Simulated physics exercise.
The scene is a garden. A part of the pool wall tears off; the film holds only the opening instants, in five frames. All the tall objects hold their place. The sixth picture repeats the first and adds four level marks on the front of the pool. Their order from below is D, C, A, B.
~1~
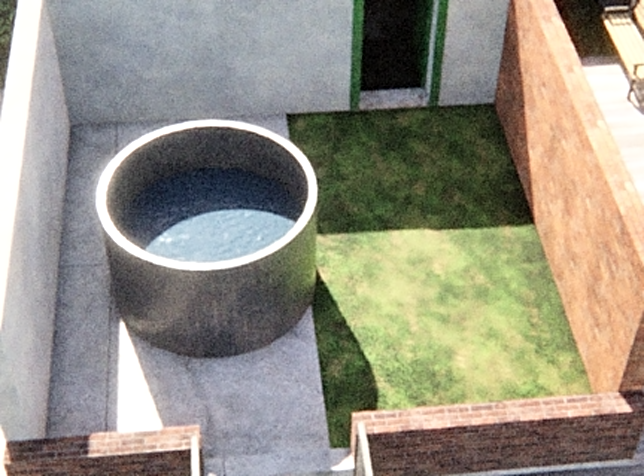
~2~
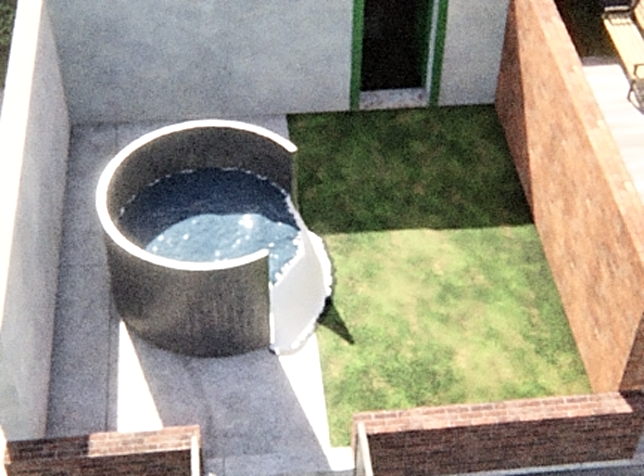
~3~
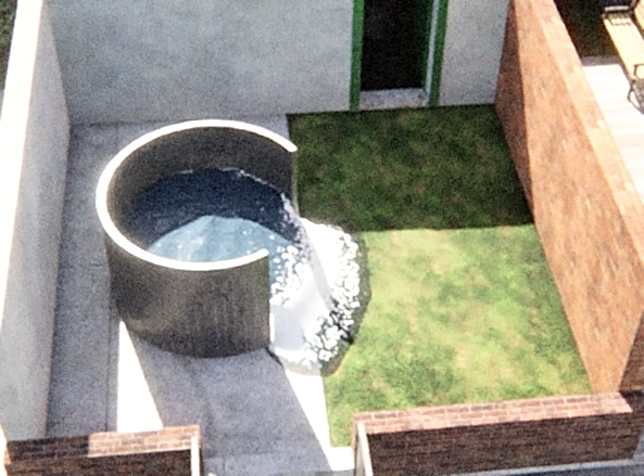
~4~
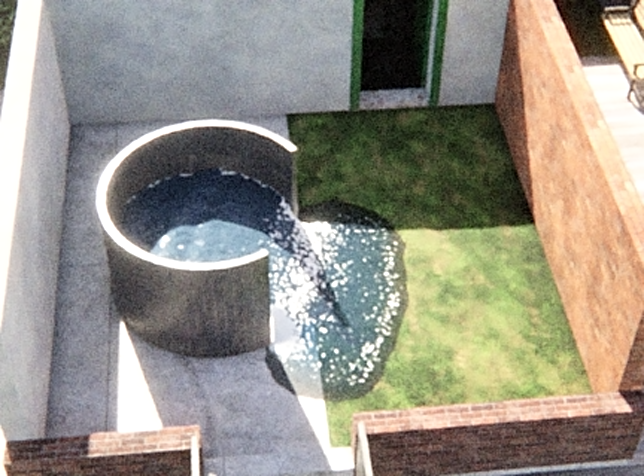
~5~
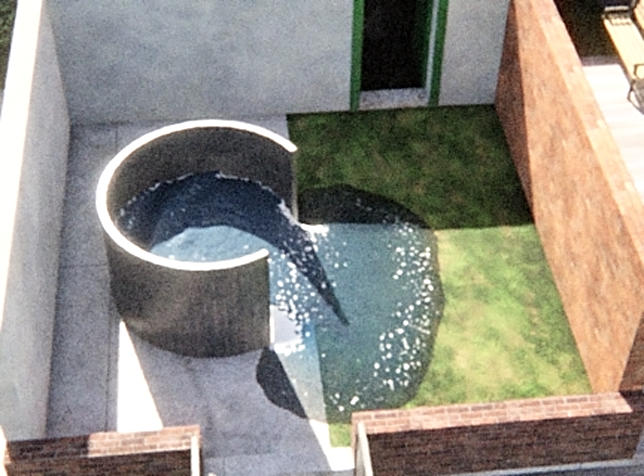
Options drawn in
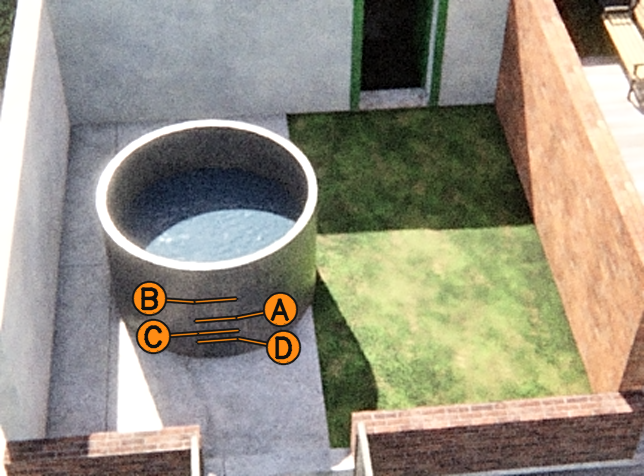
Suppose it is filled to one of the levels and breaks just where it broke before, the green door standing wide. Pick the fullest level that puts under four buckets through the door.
That is level A.
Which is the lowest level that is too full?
B it is.
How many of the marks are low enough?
Three of the four.
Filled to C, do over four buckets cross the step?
No.
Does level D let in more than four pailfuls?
No, not at all.
In orange, A at (216, 319); B at (214, 300); C at (217, 332); D at (218, 340); from the bottom up D, C, A, B.
With A, a bucket or two gets in.
With B, about 9 bucketfuls get in.
With C, nothing gets over.
With D, nothing gets over.
